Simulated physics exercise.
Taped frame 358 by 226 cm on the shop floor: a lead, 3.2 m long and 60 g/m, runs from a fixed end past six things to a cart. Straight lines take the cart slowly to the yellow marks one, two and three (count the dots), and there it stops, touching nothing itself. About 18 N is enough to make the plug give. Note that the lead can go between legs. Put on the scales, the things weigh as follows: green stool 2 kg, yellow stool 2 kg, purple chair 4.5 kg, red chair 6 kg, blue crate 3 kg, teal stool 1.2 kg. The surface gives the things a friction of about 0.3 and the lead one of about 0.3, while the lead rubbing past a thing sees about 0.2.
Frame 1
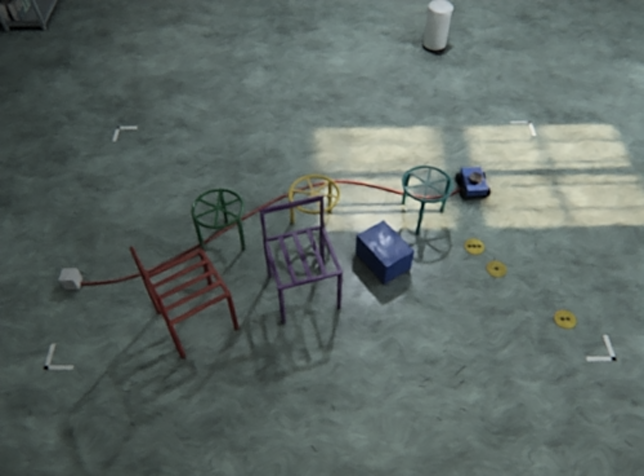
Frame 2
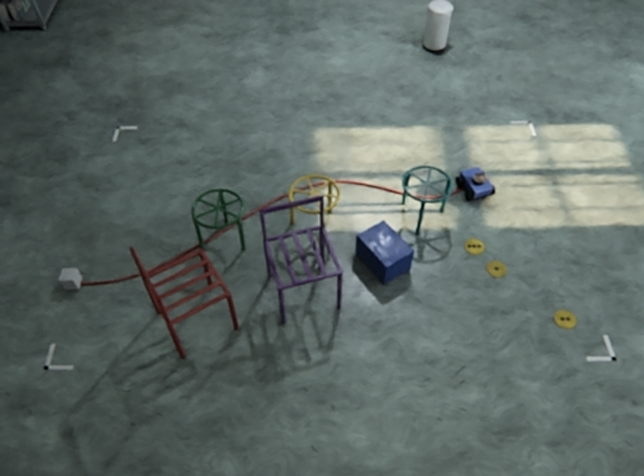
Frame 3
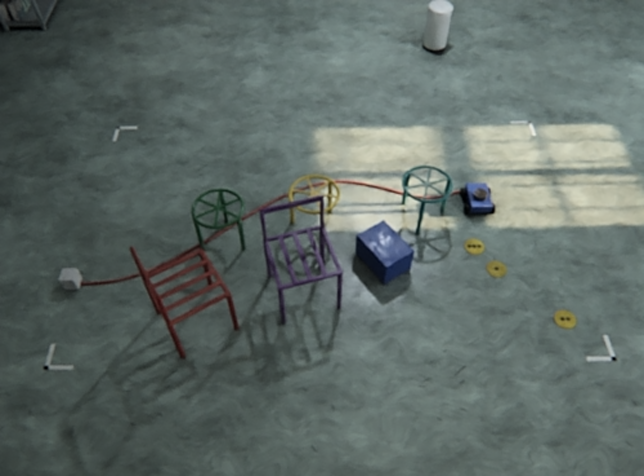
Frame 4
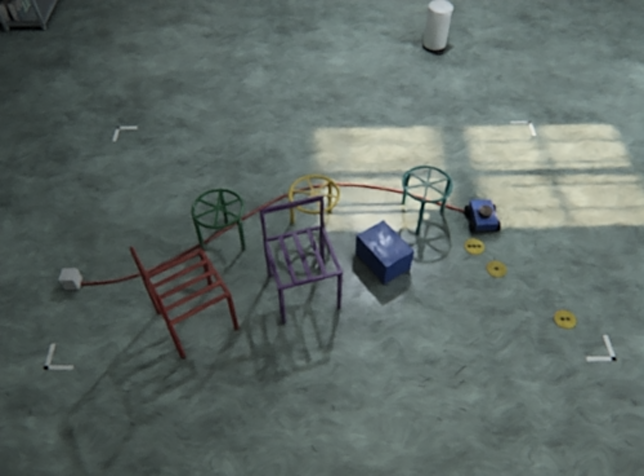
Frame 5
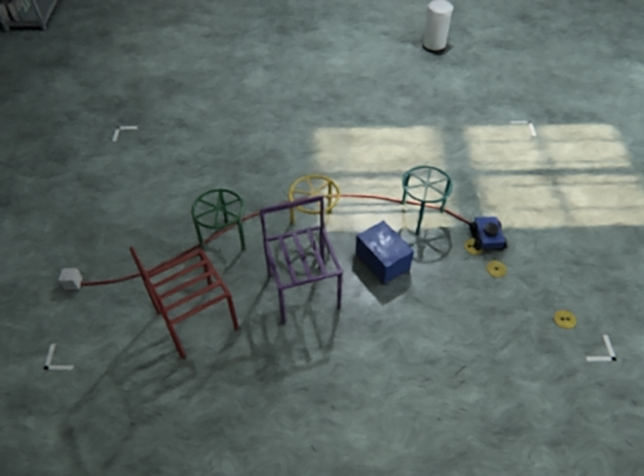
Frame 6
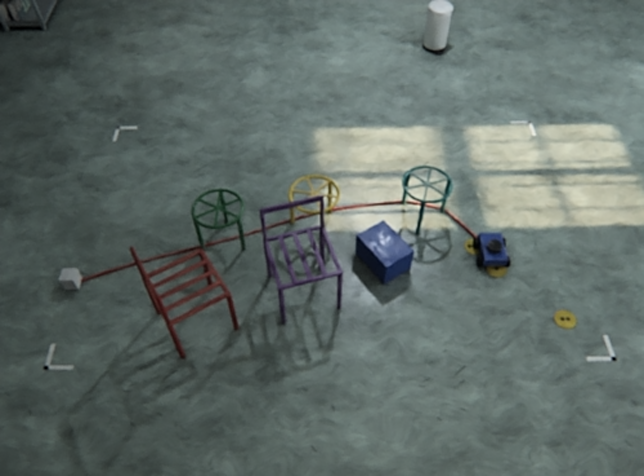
A small blue cart trailing a red line turned near the teal stool and rolled slowly down past the patches of light onto the yellow dotted markers, pulling the line straighter among the stools.
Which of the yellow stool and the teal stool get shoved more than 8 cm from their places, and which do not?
Outcome: The yellow stool is shoved, the teal stool is shoved.
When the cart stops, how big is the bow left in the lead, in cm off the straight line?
40 cm.
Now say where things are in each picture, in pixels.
The first picture shows teal stool (428, 183); marks (496, 269) (565, 319) (474, 247); lead runs through (353, 182); cart (471, 183).
The second picture shows cart (471, 184).
The third picture shows cart (475, 199).
The fourth picture shows cart (480, 215).
The fifth picture shows cart (485, 232).
The sixth picture shows teal stool (428, 183); lead runs through (376, 204); cart (489, 249).
Next, cart at (517, 284), 16 N at the fixed end; teal stool 32 cm off its start, yellow stool 12 cm off its start.
Then, cart at (554, 310), plug out; teal stool 34 cm off its start, yellow stool 20 cm off its start.
After that, cart at (508, 272), plug out; teal stool 34 cm off its start at (424, 219), yellow stool 20 cm off its start at (315, 215).
Later, cart at (475, 246), plug out; teal stool 34 cm off its start, yellow stool 20 cm off its start.
At the end, cart at (475, 246), plug out; teal stool 34 cm off its start at (424, 219), yellow stool 20 cm off its start at (315, 215).
